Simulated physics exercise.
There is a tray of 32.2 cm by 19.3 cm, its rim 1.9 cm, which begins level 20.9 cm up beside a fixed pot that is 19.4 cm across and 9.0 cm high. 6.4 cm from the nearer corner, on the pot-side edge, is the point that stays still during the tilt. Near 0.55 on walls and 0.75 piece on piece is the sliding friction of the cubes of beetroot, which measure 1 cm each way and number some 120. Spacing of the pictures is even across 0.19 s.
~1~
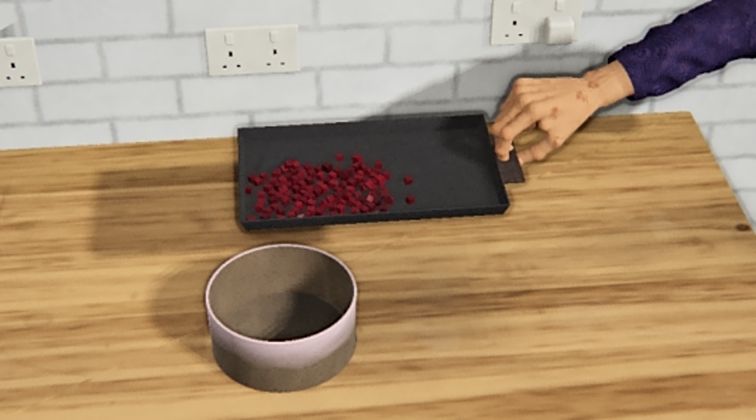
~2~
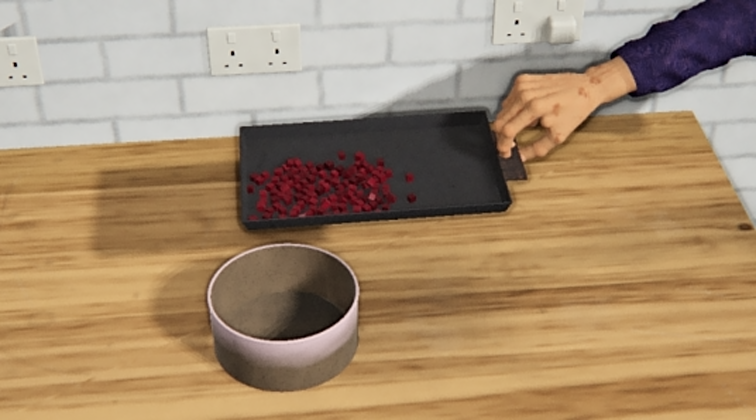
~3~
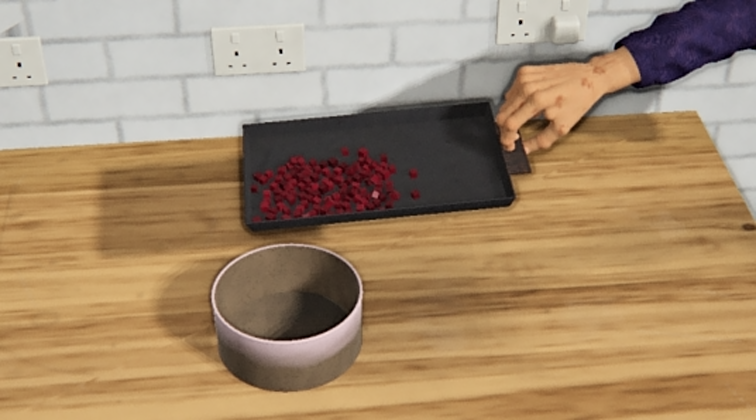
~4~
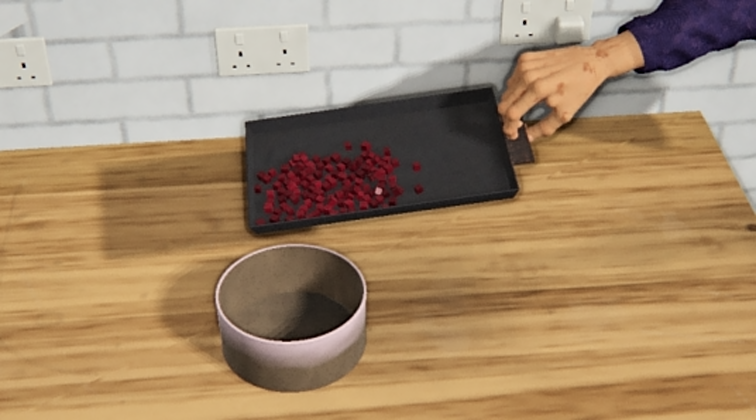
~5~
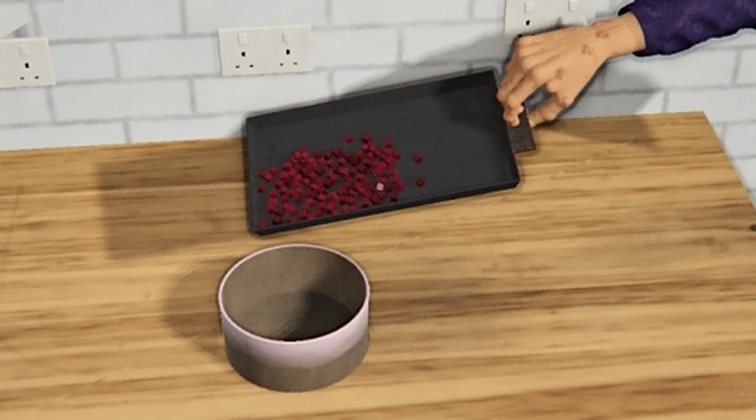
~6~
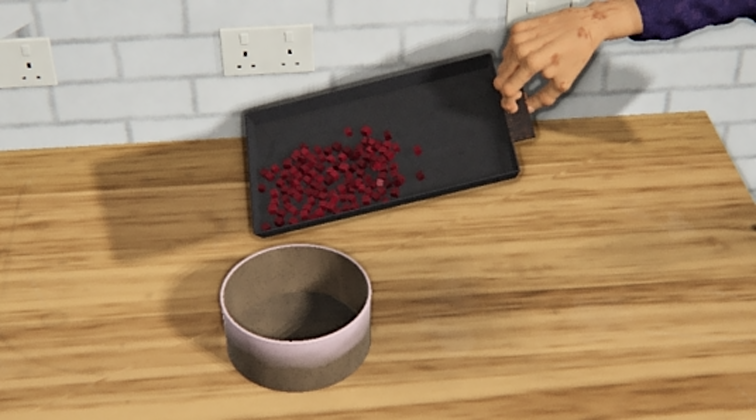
A wooden worktop against a white brick-patterned wall with white power sockets is seen from above and in front. A black tray with small dark red pieces gathered toward its left side lies near the wall, behind a round pink and grey-brown pot, while a hand in a purple sleeve grips its right end. The hand gradually raises that end, tilting the tray down toward its front left corner, as the view shifts slightly left.
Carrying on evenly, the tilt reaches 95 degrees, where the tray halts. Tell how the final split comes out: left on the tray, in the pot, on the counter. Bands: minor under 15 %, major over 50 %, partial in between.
In the end left on the tray: Not much; pot: Over half; counter: Not much.
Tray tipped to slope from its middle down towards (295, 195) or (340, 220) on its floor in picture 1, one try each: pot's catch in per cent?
Near 30 and 95 per cent, in that order.
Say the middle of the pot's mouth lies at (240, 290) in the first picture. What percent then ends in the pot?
Something like 95 per cent would settle in it.
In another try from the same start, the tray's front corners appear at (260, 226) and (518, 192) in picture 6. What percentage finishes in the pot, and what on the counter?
You'd end with pot at 95 and counter at 5.
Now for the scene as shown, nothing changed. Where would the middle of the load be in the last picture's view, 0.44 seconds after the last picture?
Somewhere about (282, 214) in the last view.
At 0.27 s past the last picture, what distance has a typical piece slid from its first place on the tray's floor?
Displacement on the tray: Roughly 3 cm.
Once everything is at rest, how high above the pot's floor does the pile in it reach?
About 3.0 cm.
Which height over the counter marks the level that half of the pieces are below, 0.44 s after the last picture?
Around 22 cm up.
Then, 0.27 s after the last picture, tilt 57 degrees; the tray holds 100 %, the pot 0 %.
Then, 0.44 s after the last picture, tilt 82 degrees; the tray holds 85 %, the pot 0 %.
Then, 0.74 s after the last picture, tilt 95 degrees; the tray holds 5 %, the pot 85 %.
In the end, tray 0 %, pot 95 %, counter 5 %.
